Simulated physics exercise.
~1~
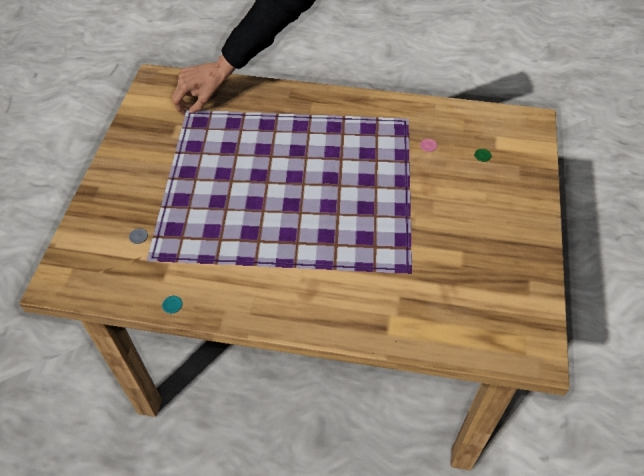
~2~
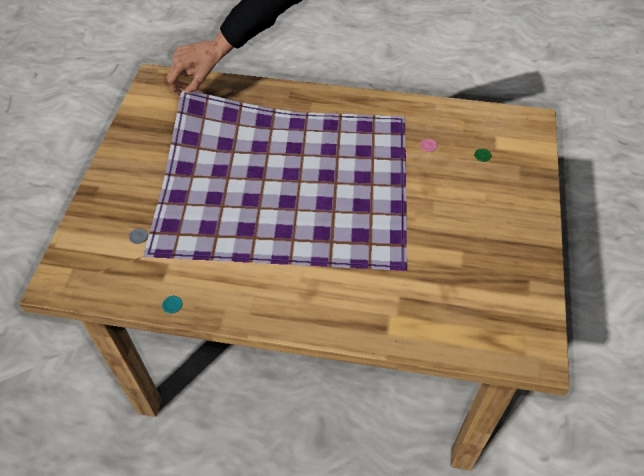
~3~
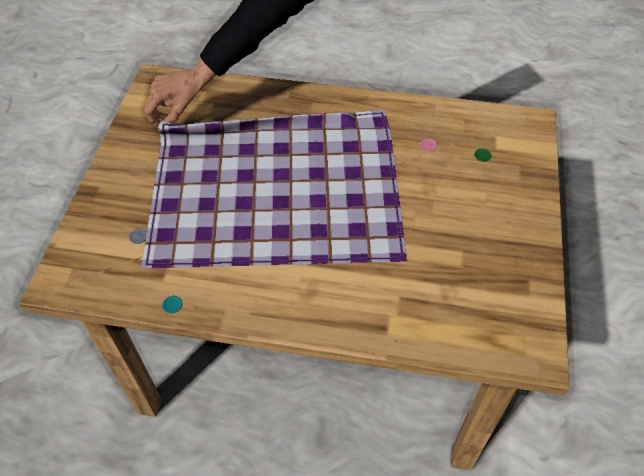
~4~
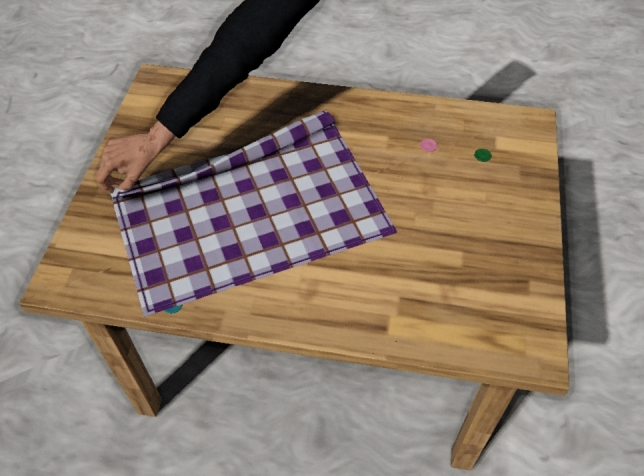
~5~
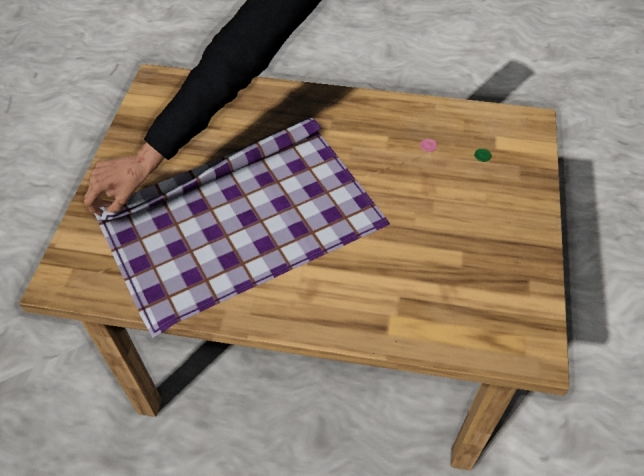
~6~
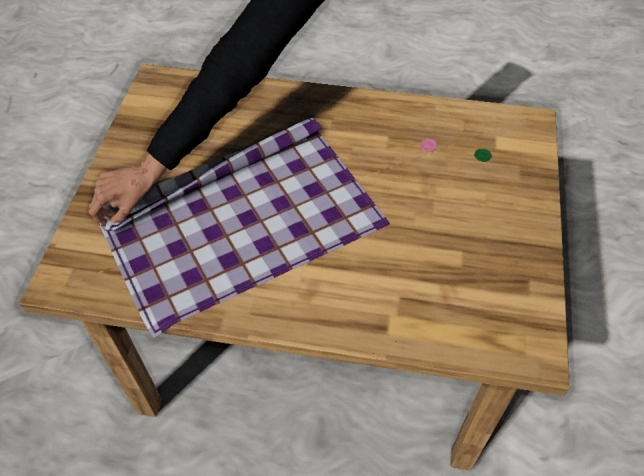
Checked tea towel being lifted by its corner and dragged left and down a wooden table, ending over grey and teal discs.
